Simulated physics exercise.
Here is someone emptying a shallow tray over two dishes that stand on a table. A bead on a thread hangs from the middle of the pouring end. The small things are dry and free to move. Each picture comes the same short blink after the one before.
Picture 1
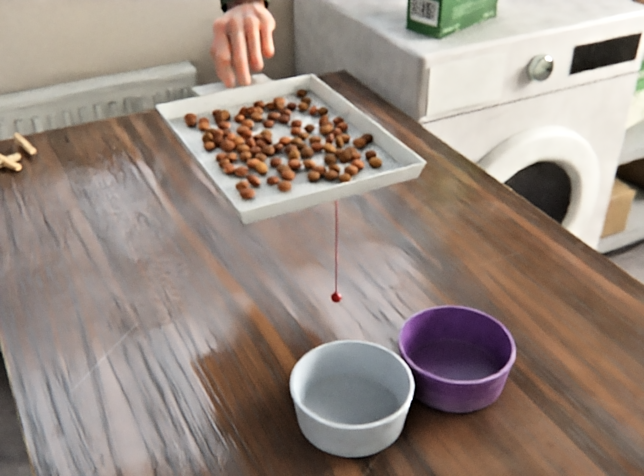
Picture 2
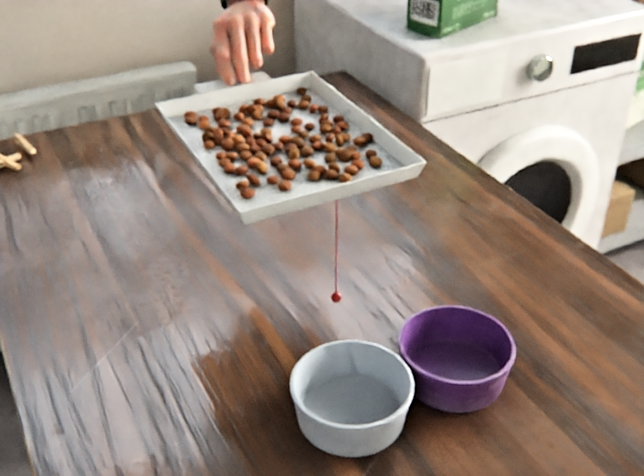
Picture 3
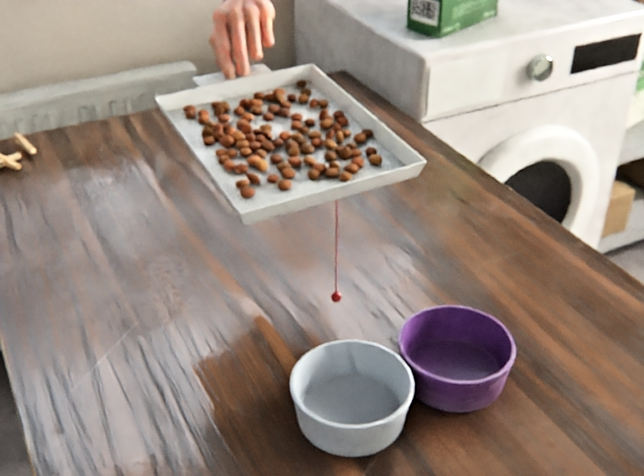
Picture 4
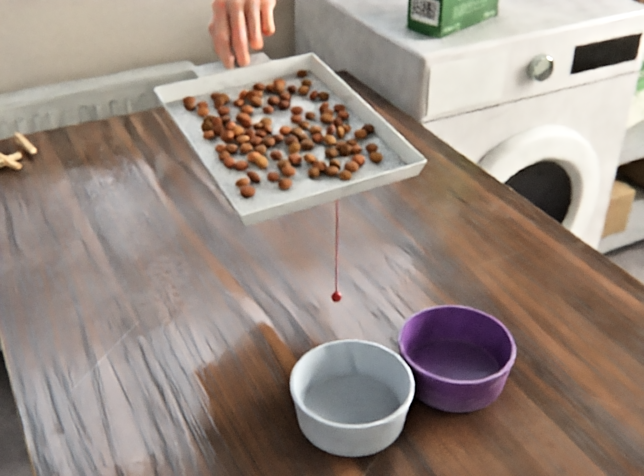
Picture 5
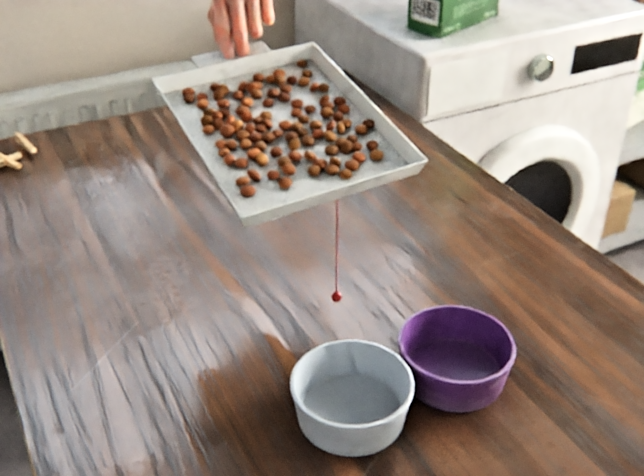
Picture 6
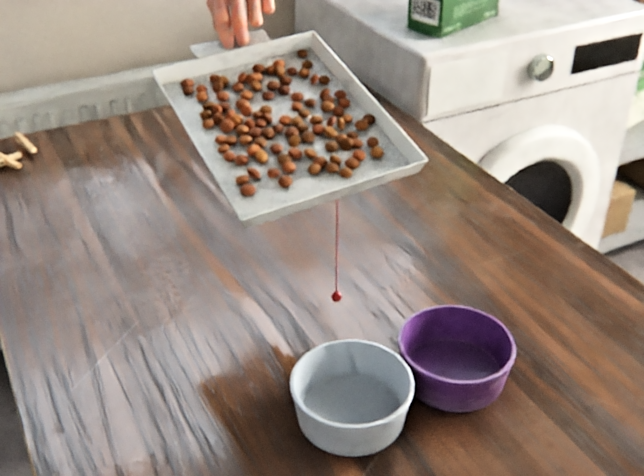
A room with a white front-loading machine behind a dark, streaked wooden table is seen from above at an angle. A hand at the far edge holds a pale, shallow tray of brown kibble, with a red bead on a thread below it and a grey dish beside a purple one to its right. The hand slowly raises the tray's far end, the near edge dips very slightly at its left corner, and the camera stays still.
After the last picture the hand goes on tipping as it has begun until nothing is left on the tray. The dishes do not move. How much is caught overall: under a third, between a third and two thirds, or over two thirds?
They take less than a third between them.
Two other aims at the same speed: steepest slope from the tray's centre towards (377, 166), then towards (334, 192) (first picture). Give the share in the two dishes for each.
In turn 0 and 40 in a hundred.
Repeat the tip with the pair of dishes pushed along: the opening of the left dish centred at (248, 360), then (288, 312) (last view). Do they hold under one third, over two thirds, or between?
One: Beyond two thirds. Two: Less than a third.
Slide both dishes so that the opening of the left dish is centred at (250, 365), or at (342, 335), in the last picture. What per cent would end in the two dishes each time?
Near 90 % and 50 %.
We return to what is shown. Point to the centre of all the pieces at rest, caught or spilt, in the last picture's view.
Roughly at (288, 386).
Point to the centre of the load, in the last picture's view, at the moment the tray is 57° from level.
Near (293, 183).
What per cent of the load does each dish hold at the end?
For the left dish some 10 %, for the right dish some 0 %.
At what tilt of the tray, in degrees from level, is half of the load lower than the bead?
Near 100 degrees.
Soon, tray tipped steeply; nearly all on the tray; a stray few in the air.
A while on, tray tipped right over; about a third on the tray; about a third outside both; about a third in the air.
Towards the end, tray tipped past a quarter turn; a small part in the left dish; a stray few in the right dish; most outside both.
Finally, tray tipped past a quarter turn; a small part in the left dish; a stray few in the right dish; most outside both.
